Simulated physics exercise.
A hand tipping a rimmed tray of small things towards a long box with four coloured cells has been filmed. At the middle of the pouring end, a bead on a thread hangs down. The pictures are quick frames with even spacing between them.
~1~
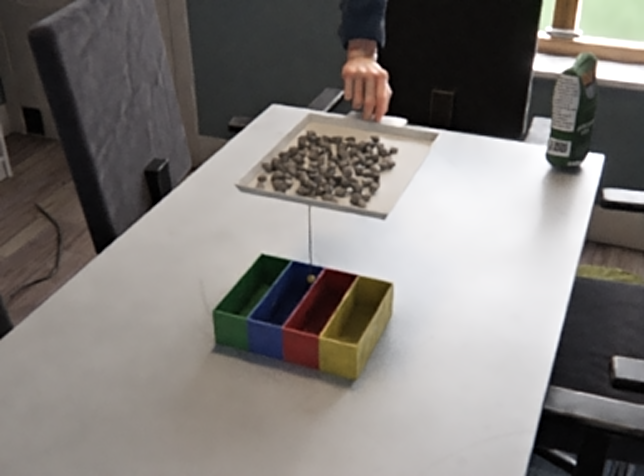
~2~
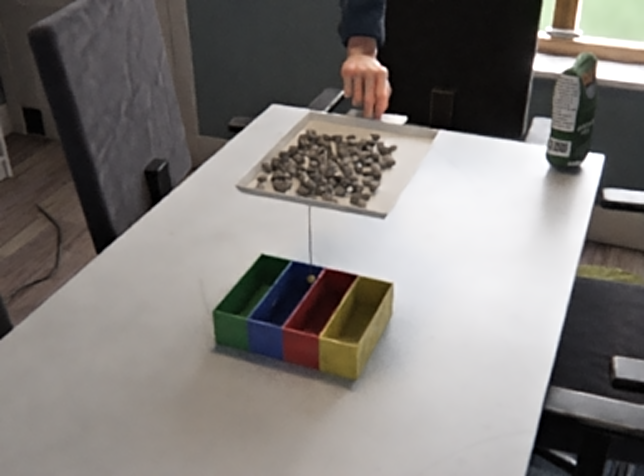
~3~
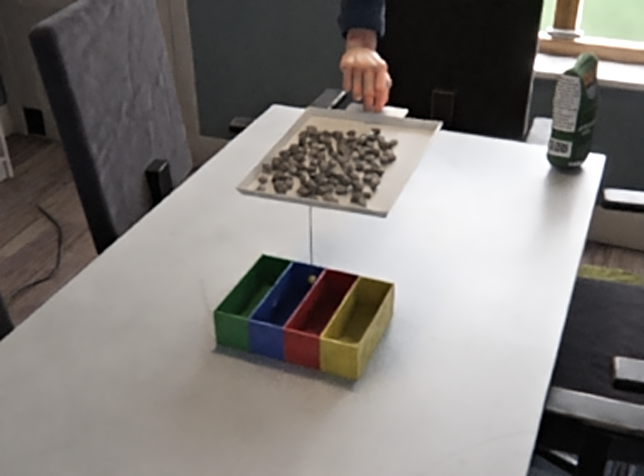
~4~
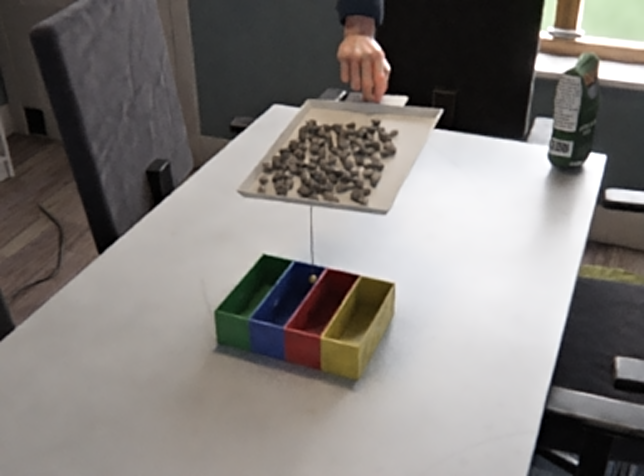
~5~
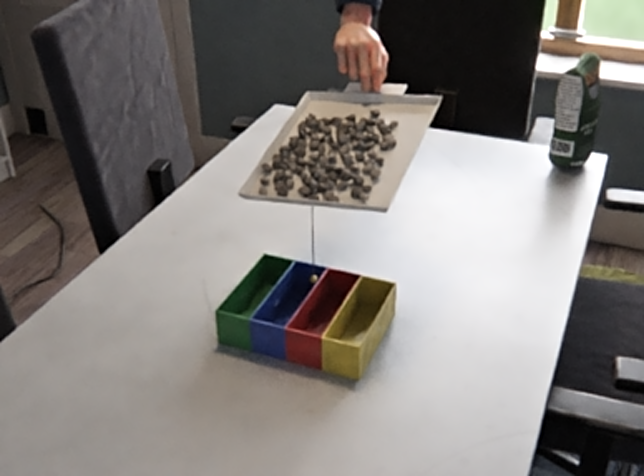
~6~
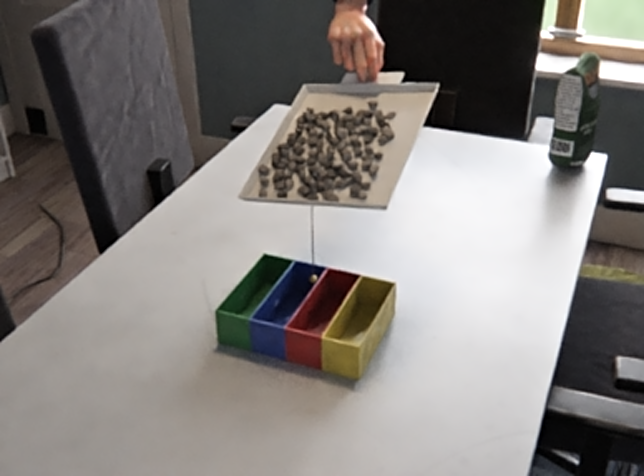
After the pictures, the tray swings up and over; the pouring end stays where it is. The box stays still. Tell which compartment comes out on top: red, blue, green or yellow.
It is green that comes out on top.
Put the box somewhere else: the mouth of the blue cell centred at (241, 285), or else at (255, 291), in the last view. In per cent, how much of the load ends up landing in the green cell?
First placement: Some 20 %; second placement: Some 40 %.
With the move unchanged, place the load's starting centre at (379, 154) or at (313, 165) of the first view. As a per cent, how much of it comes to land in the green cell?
Estimate: 50 % first, 50 % second.
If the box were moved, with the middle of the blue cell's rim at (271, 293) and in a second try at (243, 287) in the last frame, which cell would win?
You'd see the green one win the first time and blue win the second.
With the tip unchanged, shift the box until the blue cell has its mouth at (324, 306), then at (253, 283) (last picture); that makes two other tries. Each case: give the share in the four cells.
It would be roughly 10 per cent for the first and roughly 100 per cent for the second.
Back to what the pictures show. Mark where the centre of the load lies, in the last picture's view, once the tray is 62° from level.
The load is centred around (269, 196).
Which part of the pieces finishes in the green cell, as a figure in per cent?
Around 50 percent.
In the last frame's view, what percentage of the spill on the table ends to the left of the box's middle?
I'd put it at around 100 per cent.
Soon after the last picture, tray tipped steeply; most on the tray; a stray few in the green cell; a stray few in the blue cell; about a quarter falling or outside the box.
A little later, tray tipped right over; about half in the green cell; a small part in the blue cell; a stray few in the red cell; about a third falling or outside the box.
Later still, tray tipped past a quarter turn; about half in the green cell; a small part in the blue cell; a stray few in the red cell; about a third falling or outside the box.
At rest, tray tipped past a quarter turn; about half in the green cell; a small part in the blue cell; a stray few in the red cell; none in the yellow cell; about a third outside the box.
